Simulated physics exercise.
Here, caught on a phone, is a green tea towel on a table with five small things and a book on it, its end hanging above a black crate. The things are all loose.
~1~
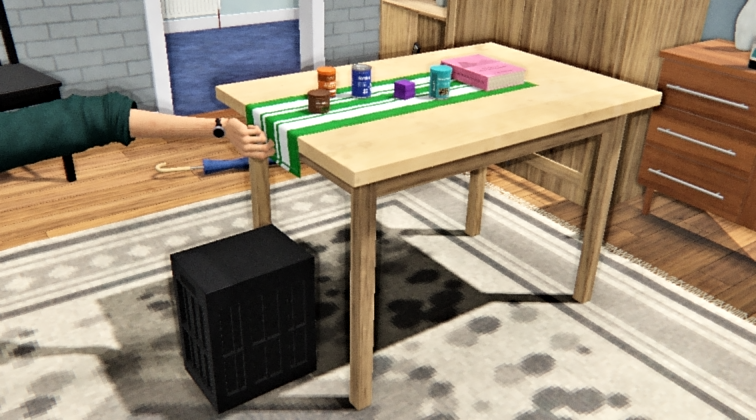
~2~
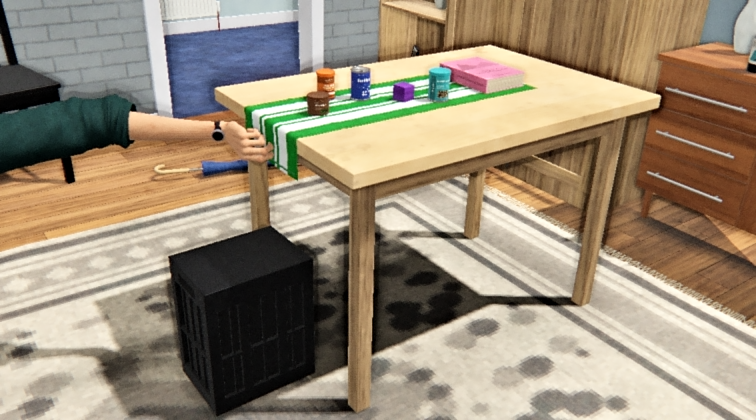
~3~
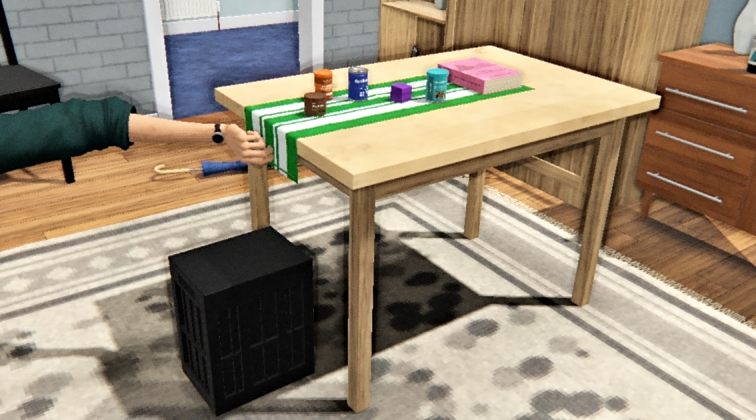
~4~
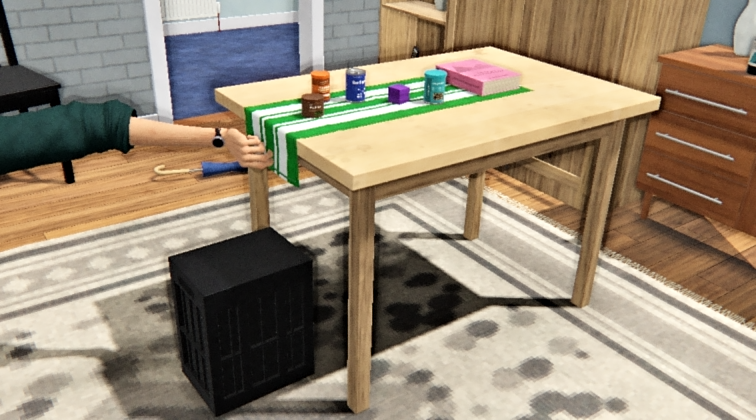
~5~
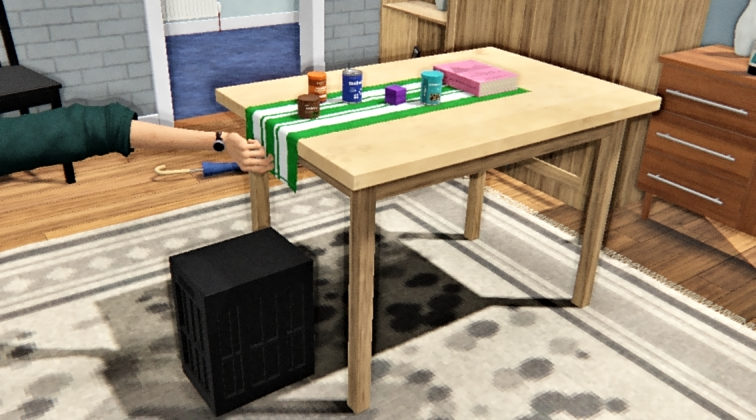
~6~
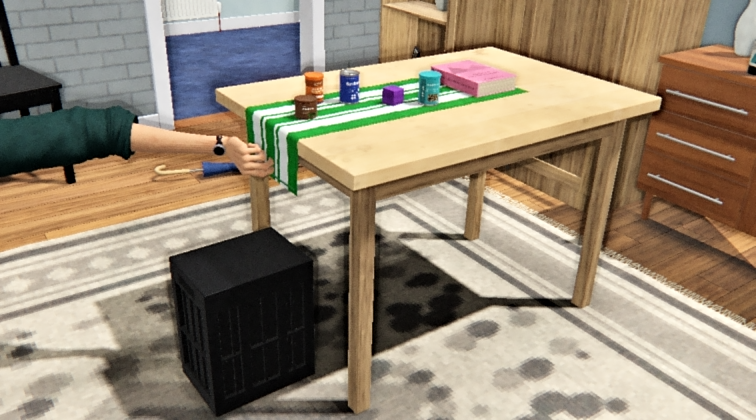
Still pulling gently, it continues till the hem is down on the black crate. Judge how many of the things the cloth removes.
It removes two.
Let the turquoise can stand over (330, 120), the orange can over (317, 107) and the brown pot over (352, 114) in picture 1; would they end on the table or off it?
Result - turquoise can down, orange can down, brown pot down.
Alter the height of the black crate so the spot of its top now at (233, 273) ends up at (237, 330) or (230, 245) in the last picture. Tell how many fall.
Over the edge: 4, then 1.
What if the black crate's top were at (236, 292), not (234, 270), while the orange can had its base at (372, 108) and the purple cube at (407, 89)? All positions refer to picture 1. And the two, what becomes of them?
So the orange can leaves, and the purple cube stays there.
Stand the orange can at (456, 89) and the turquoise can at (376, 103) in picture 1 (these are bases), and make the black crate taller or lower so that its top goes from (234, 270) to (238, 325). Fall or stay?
The orange can does not fall; the turquoise can falls.
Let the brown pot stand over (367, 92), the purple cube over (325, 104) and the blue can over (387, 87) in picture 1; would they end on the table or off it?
The brown pot will stay where it is, the purple cube will end up down, and the blue can will stay where it is.
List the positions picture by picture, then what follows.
Hem (300, 178); brown pot (319, 92); orange can (327, 69); blue can (362, 67); purple cube (405, 82); turquoise can (441, 68); top of the crate (234, 270), in the first frame.
Hem (298, 181); brown pot (318, 94), in the second frame.
Hem (298, 184); orange can (323, 72), in the third frame.
Hem (299, 187); blue can (356, 71); top of the crate (232, 273), in the fourth frame.
Hem (295, 194); purple cube (396, 87), in the fifth frame.
Hem (297, 196); brown pot (306, 98); orange can (314, 74); blue can (349, 72); purple cube (393, 88); turquoise can (430, 74), in the sixth frame.
Soon after, hem near (272, 220); brown pot gone.
Then, hem on the crate; brown pot and orange can gone.
At rest, hem on the crate; brown pot and orange can gone. The table loses two.
